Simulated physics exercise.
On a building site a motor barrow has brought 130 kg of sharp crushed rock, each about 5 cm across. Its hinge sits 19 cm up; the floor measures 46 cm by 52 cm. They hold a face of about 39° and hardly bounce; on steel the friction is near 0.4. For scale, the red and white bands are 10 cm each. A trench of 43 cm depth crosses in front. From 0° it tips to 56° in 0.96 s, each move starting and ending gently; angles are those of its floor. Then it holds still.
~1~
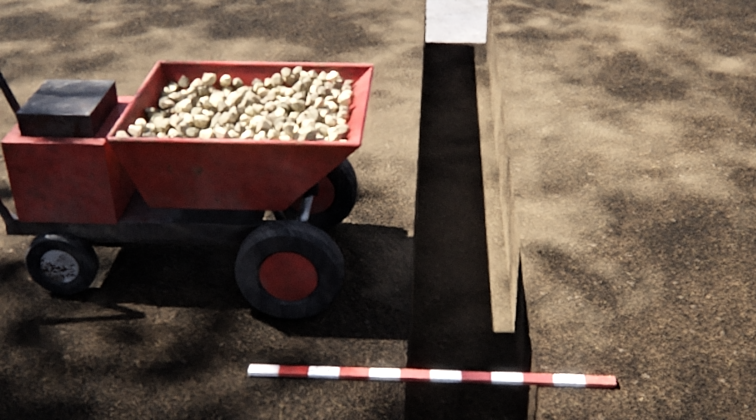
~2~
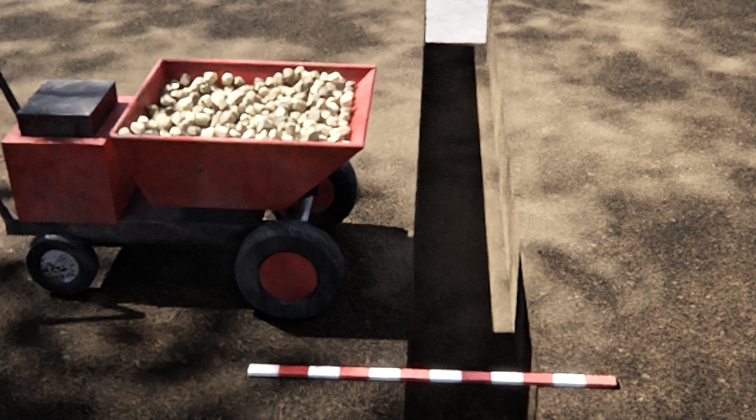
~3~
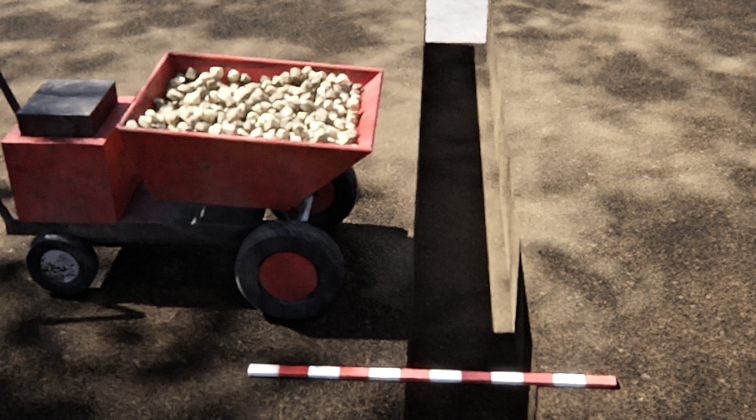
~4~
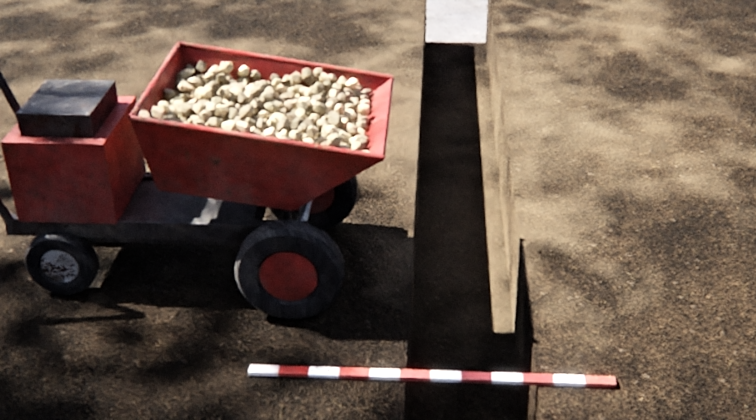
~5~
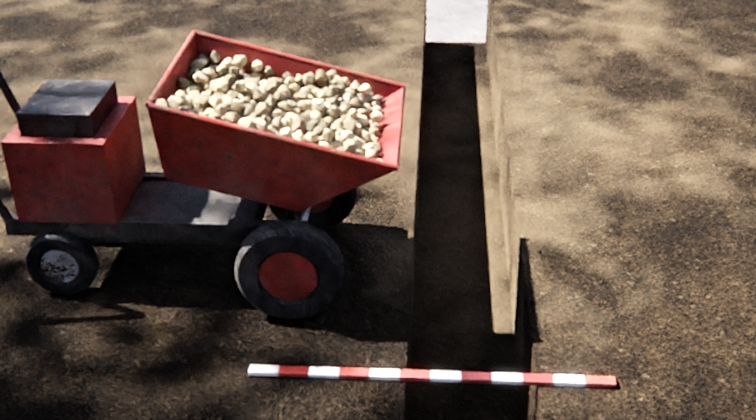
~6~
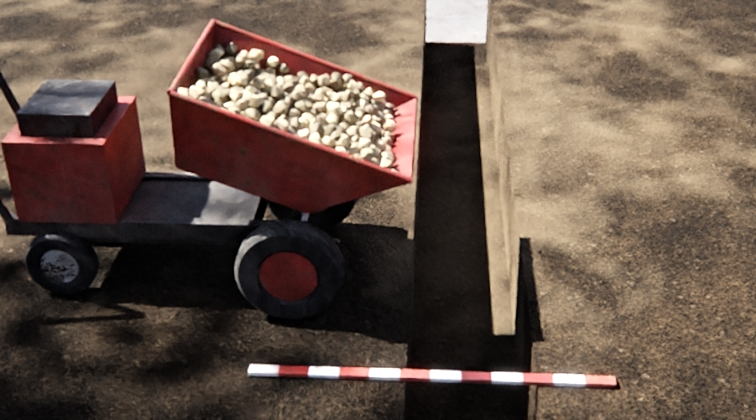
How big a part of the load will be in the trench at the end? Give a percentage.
Close to 38 in a hundred.
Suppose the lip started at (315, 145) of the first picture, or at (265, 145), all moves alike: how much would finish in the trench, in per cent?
First some 40, then 25 per cent.
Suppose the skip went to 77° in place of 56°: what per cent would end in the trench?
Then about 95 per cent.
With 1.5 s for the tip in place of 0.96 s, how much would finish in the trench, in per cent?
Then about 35 per cent.
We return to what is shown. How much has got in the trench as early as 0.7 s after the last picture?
Some 5 per cent.
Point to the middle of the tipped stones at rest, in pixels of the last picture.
Near (486, 357).
Then, 0.3 s after the last picture the floor is at 47°, 100 % in the skip; the foremost stones are at (433, 200).
Then, 0.7 s after the last picture the floor is at 56°, 97 % in the skip, 3 % in the trench; the foremost stones are at (489, 270).
Then, 1.0 s after the last picture the floor is at 56°, 81 % in the skip, 19 % in the trench; the foremost stones are at (532, 293).
Then, 3.0 s after the last picture the floor is at 56°, 61 % in the skip, 38 % in the trench, 1 % past the trench; the foremost stones are at (566, 301).
